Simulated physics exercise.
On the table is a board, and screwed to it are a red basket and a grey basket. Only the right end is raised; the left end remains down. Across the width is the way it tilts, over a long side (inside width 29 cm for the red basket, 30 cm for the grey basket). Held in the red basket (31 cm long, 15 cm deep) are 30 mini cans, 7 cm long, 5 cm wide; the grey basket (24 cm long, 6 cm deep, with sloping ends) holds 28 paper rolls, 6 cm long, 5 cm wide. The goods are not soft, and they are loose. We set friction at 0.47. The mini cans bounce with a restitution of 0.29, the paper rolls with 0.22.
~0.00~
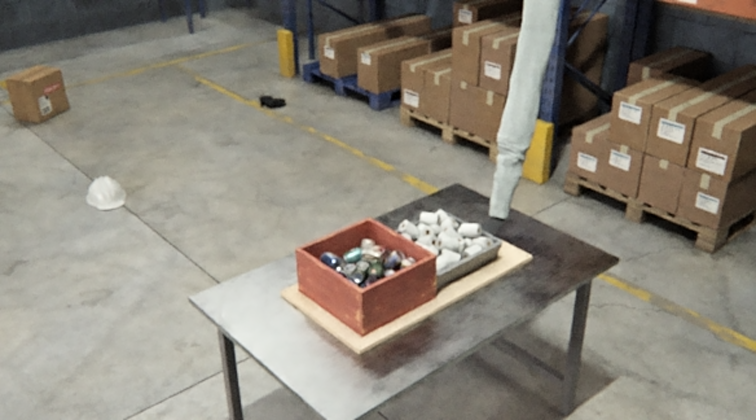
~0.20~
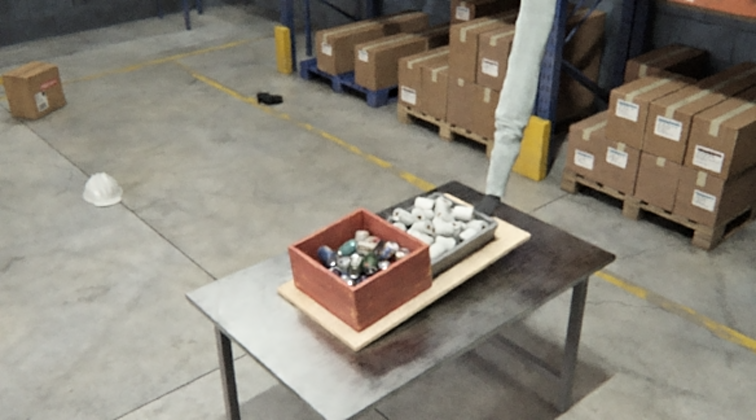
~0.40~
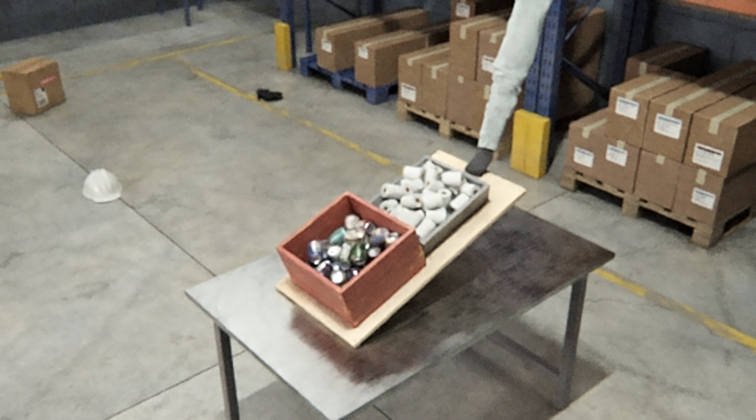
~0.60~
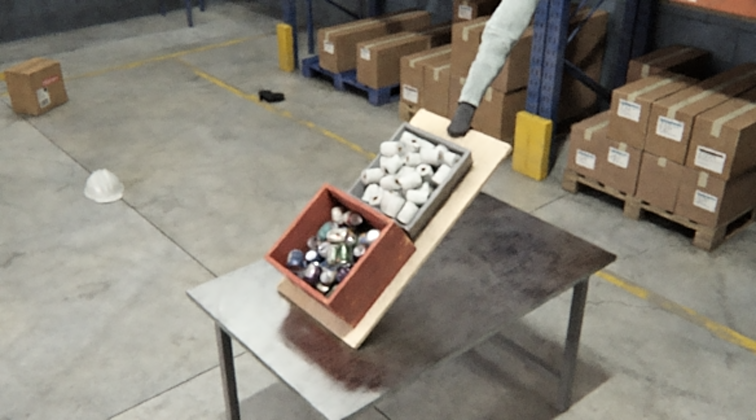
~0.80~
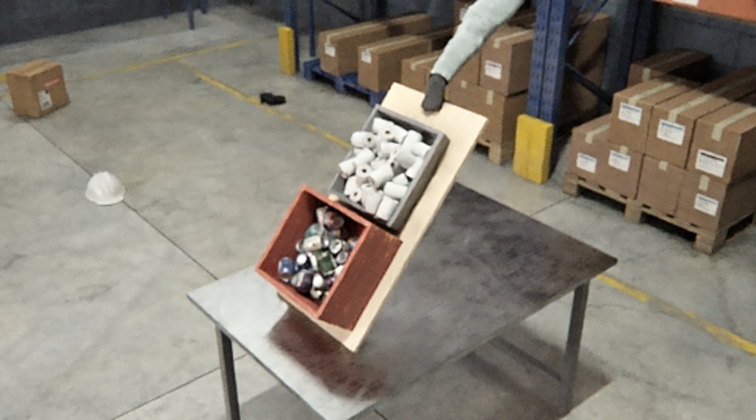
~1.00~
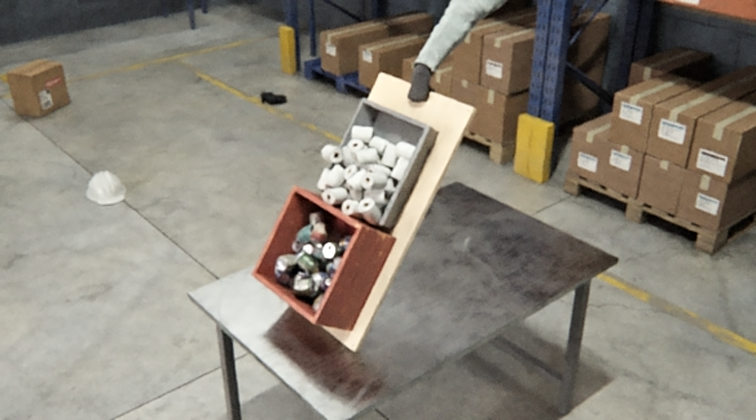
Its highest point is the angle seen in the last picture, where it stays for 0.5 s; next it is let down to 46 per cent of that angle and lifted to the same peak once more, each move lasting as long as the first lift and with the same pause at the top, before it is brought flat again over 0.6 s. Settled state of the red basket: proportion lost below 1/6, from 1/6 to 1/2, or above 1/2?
Below 1/6.
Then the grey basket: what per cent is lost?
About 10 percent for the grey basket.
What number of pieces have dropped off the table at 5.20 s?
Estimated tally of pieces: Close to 3.
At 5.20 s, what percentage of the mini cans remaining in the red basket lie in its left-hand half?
I'd say near 70 out of a hundred.
After 1.67 s, tilt 53°; the red basket is down by 1 of 30 and the grey basket is down by 2 of 28.
After 2.51 s, tilt 25°; the red basket is down by 1 of 30 and the grey basket is down by 3 of 28.
After 3.69 s, tilt 55°; the red basket is down by 1 of 30 and the grey basket is down by 3 of 28.
When it is over (at 5.20 s), the red basket is down by 1 of 30 and the grey basket is down by 4 of 28. Asked share, 1 of 30, 3 per cent.
